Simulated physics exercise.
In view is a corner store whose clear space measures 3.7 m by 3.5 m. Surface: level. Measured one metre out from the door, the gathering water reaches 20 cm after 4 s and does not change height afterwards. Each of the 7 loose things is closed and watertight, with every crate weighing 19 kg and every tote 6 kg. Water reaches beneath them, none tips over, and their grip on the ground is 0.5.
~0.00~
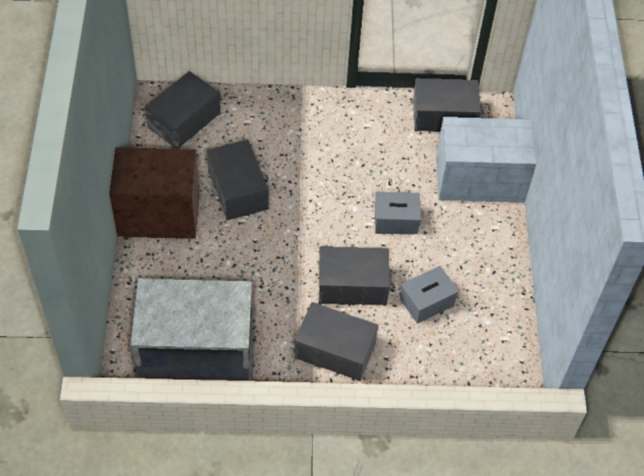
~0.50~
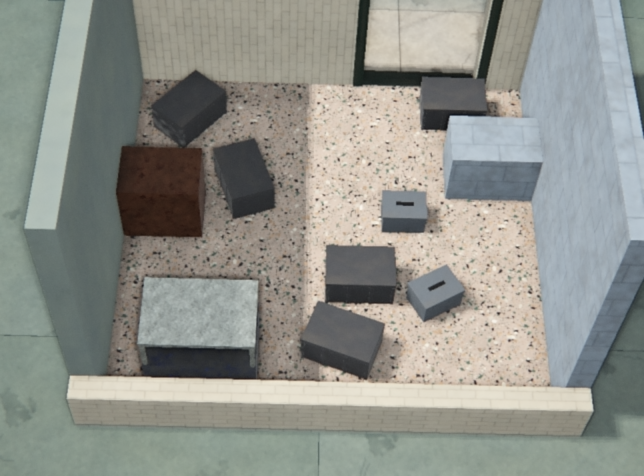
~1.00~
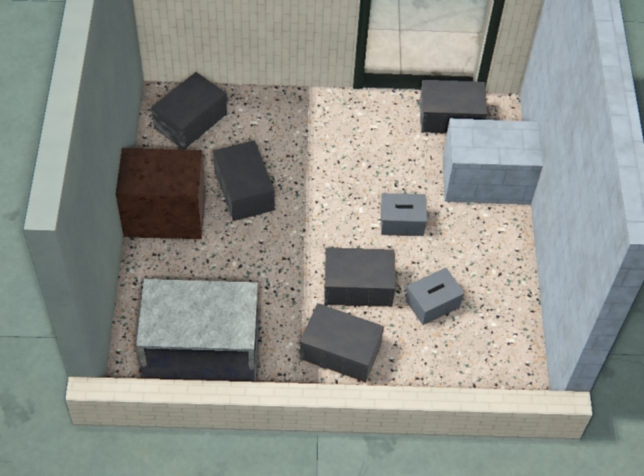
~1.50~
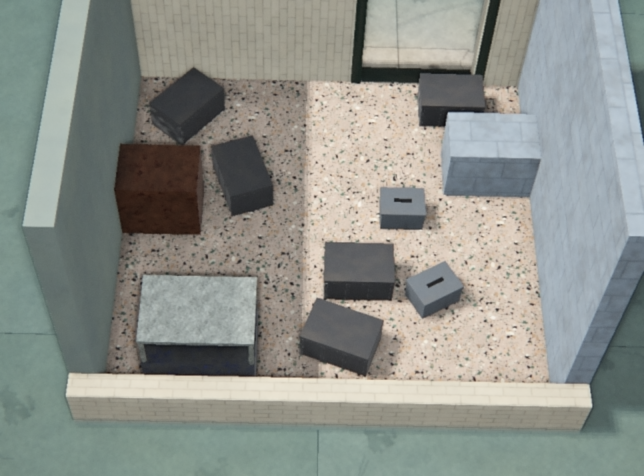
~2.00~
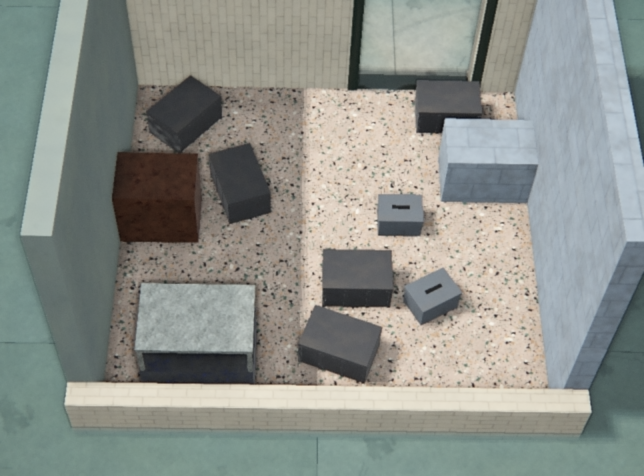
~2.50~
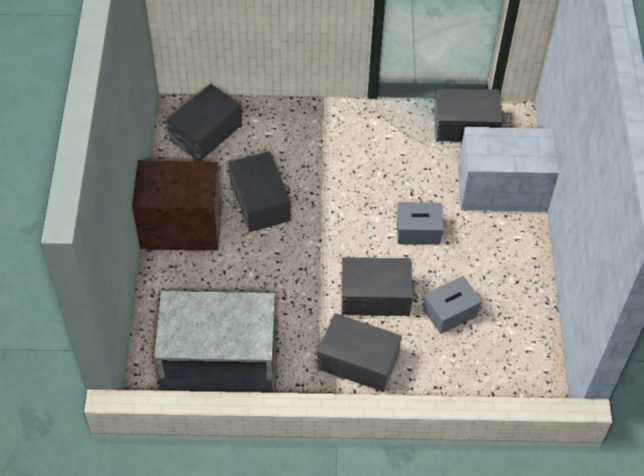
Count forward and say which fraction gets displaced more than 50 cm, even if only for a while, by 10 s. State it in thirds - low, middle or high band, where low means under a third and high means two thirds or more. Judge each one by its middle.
Middle band.
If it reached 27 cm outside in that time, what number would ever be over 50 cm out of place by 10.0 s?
The answer would then be 6.
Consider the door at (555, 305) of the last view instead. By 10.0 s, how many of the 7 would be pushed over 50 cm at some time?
In that case the number is 5.
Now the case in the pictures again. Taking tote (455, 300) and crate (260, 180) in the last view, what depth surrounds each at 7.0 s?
First about 3 cm, second about 5 cm.
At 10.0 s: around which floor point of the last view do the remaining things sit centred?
About (354, 287).
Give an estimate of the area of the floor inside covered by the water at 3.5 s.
2.0 m2.
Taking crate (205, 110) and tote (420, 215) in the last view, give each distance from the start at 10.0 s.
They've ended up 0 cm and 120 cm away, in that order.
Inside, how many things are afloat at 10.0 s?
Count: 6.
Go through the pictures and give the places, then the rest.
In the first picture, a crate at (237, 169) rests on the ground; a tote at (398, 206), on the bottom; water covers 0.0 m2; 0 of 7 have shifted.
In the second picture, a crate at (244, 168), on the bottom; a tote at (405, 204), on the bottom; water covers 0.0 m2; 0 of 7 have shifted.
In the third picture, a crate at (243, 170) rests on the ground; a tote at (404, 207), on the bottom; water covers 0.0 m2; 0 of 7 have shifted.
In the fourth picture, a crate at (242, 165) rests on the ground; a tote at (403, 201) rests on the ground; 0.0 m2 under water; 0 of 7 have shifted.
In the fifth picture, a crate at (239, 173), on the bottom; a tote at (401, 208) rests on the ground; water covers 0.0 m2; 0 of 7 have shifted.
In the sixth picture, a crate at (259, 181), on the bottom; a tote at (421, 216), on the bottom; water covers 0.3 m2; 0 of 7 have shifted.
After 3.5 s 0 of 7 are over 50 cm from their spots; 0 afloat.
After 4.5 s 0 of 7 are over 50 cm from their spots; 0 afloat.
After 7.0 s 2 of 7 are over 50 cm from their spots; 0 afloat.
After 10.0 s 3 of 7 are over 50 cm from their spots, and 3 have been at some point; 6 afloat.
